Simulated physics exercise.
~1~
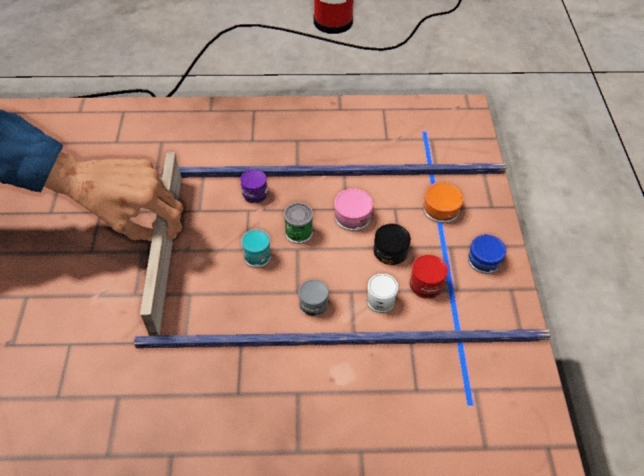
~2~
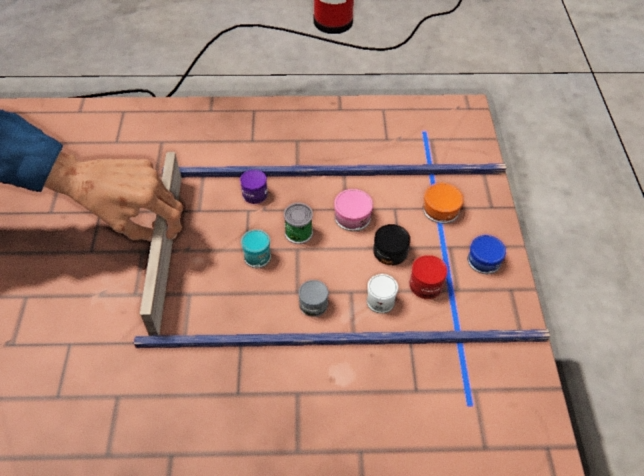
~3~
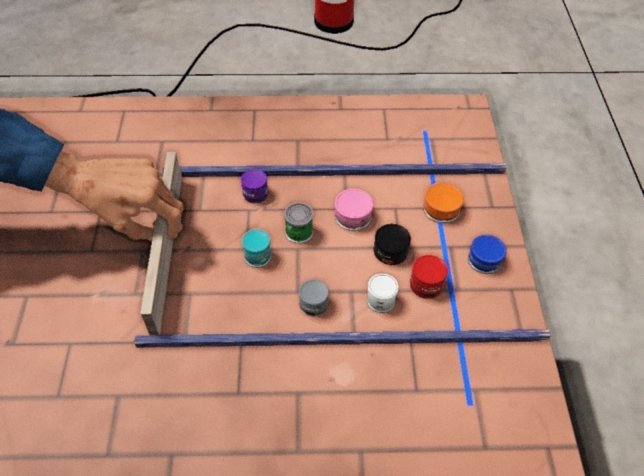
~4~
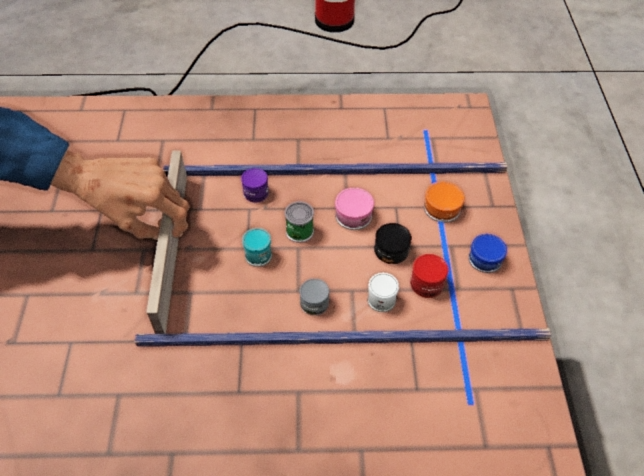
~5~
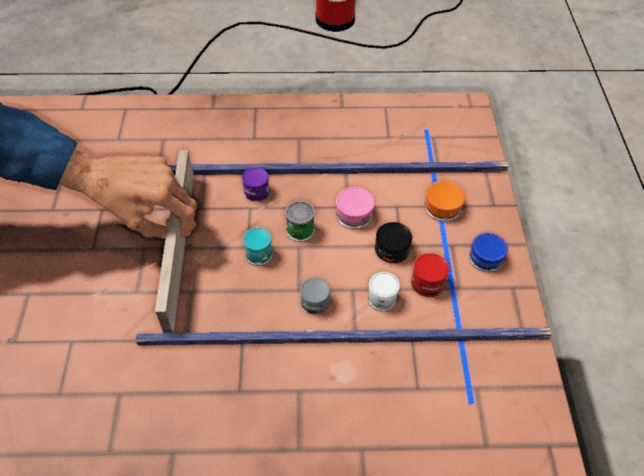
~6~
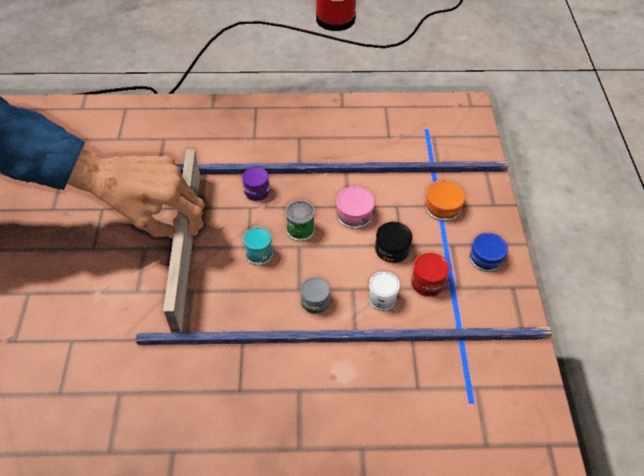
A hand holding a board upright, still at first, then sliding it slightly right towards scattered colourful lidded pots that stay put.
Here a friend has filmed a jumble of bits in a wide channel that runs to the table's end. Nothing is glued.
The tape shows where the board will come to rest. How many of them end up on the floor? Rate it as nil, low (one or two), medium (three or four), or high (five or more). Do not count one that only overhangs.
Nil.
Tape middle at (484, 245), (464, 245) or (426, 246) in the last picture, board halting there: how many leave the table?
2, 0, 0.
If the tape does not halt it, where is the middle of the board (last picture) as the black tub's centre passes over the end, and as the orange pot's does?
I'd say about (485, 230) for the first one and about (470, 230) for the second.
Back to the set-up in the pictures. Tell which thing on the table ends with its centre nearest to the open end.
Blue tin ends nearest.
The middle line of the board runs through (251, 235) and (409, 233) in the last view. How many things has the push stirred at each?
The number moved is 2 and then 9.
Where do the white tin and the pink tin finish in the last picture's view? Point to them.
The white tin ends at (498, 292) and the pink tin at (458, 199).
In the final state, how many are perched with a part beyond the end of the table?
The total here is 0.
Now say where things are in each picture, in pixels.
In the first picture, blue tin (487, 254); orange pot (443, 203); red tub (428, 277); board (163, 239); tape (444, 248).
In the second picture, orange pot (443, 203); white tin (382, 294).
In the third picture, red tub (428, 277); board (164, 238).
In the fourth picture, blue tin (487, 253); turquoise tin (258, 248).
In the fifth picture, orange pot (444, 201); green tin (300, 221).
In the sixth picture, blue tin (488, 252); orange pot (445, 201); red tub (430, 275); board (184, 235); tape (446, 245).
A little later, none off yet; blue tin at rest near (488, 252); orange pot at rest near (445, 201); red tub at rest near (430, 275).
When it is over, the number that fall off is zero.
